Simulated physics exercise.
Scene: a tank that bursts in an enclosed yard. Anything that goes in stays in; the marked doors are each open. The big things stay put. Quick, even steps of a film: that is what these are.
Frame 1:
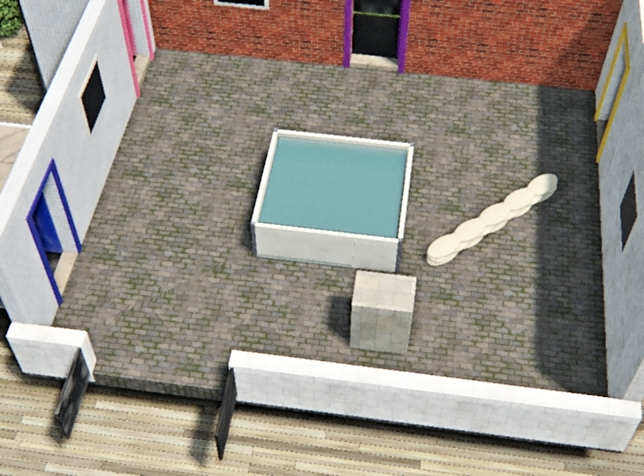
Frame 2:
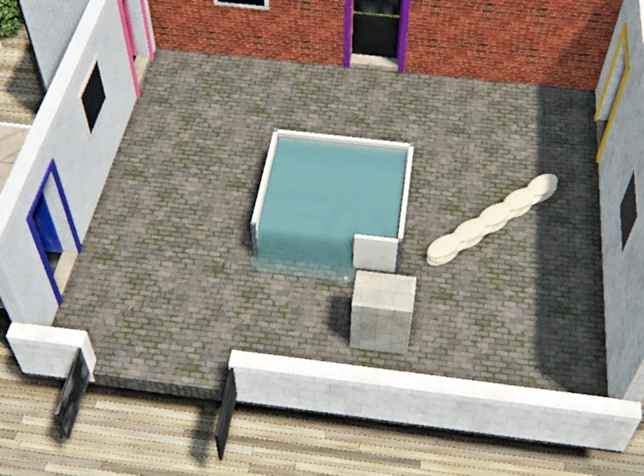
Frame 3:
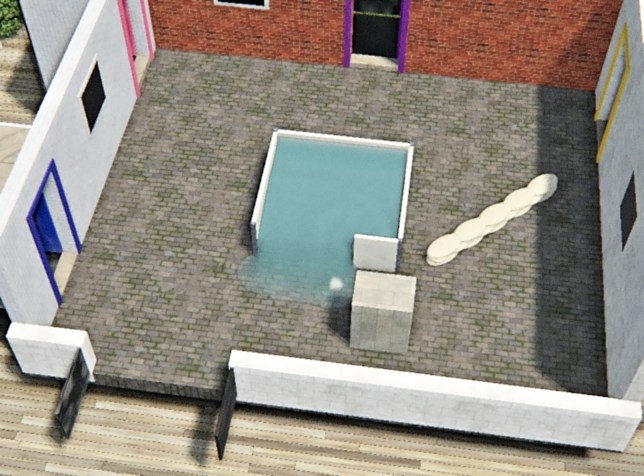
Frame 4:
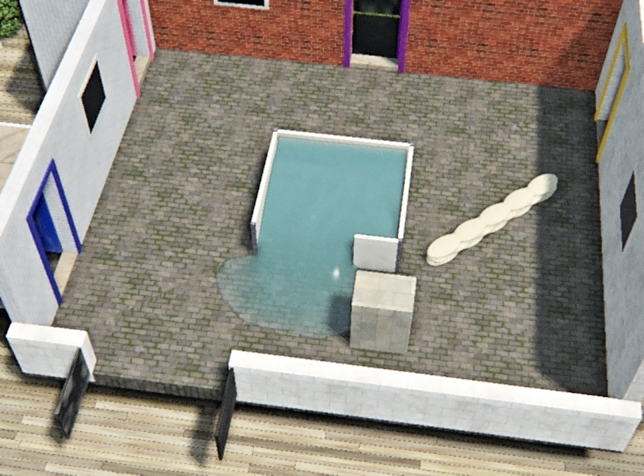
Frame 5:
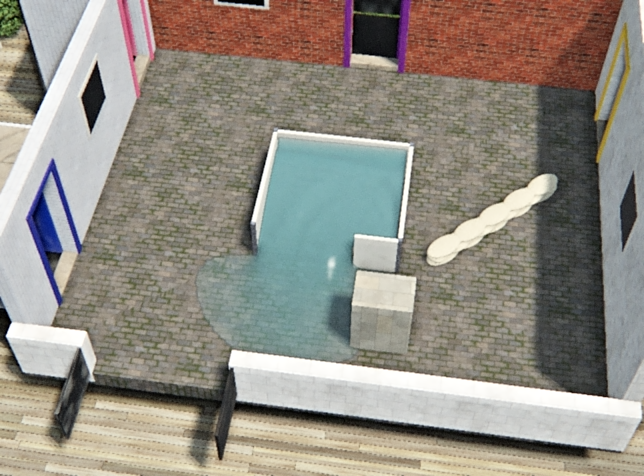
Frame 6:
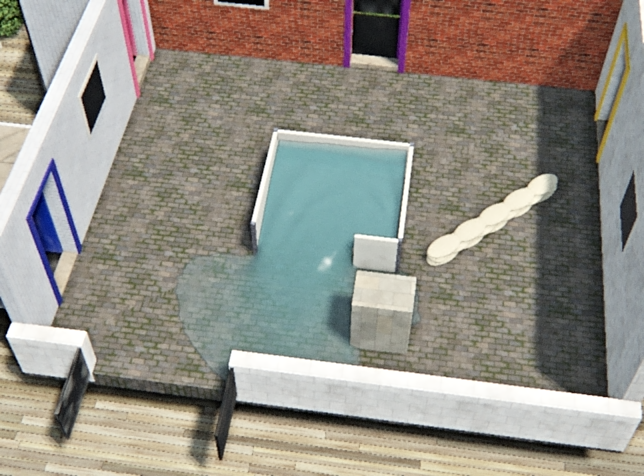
Water poured out through a wide gap that opened in the front wall of a white tank, then spread forward and left across the paved yard, reaching around a pale block to the low front wall.
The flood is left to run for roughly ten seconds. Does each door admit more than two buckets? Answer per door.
The yellow door: It does not; the purple door: It does not; the pink door: It does not; the blue door: It does.
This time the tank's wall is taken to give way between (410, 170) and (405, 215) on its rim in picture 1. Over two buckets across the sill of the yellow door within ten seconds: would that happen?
At the yellow door, the inflow beats the threshold.
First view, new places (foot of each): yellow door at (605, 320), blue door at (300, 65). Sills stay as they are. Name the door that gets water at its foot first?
Result: The yellow one.
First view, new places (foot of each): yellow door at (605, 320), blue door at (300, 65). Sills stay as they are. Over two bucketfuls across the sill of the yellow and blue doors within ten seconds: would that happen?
Result - yellow: Crosses the limit; blue: Remains below the limit.
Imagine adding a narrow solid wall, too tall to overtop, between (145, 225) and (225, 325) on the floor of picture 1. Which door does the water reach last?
The one in purple.
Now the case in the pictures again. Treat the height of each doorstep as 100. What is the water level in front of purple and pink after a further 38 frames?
Near 0 per cent and 10 per cent, respectively.
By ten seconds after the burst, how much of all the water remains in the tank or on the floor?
Roughly 62 out of every hundred parts.
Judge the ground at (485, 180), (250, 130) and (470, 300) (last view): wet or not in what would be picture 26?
The three points read clear, clear and soaked through.
A moment on, water covers 15 % of the floor; the yellow door not reached, the purple door not reached, the pink door not reached, the blue door not reached.
Next, water covers 25 % of the floor; the yellow door not reached, the purple door not reached, the pink door not reached, the blue door not reached.
Then, water covers 35 % of the floor; the yellow door not reached, the purple door not reached, the pink door not reached, the blue door wet at the sill, nothing in.
Later, water covers 55 % of the floor; the yellow door wet at the sill, nothing in, the purple door not reached, the pink door wet at the sill, nothing in, the blue door over two buckets in.
In the end, water covers 75 % of the floor; the yellow door wet at the sill, nothing in, the purple door wet at the sill, nothing in, the pink door wet at the sill, nothing in, the blue door over two buckets in.
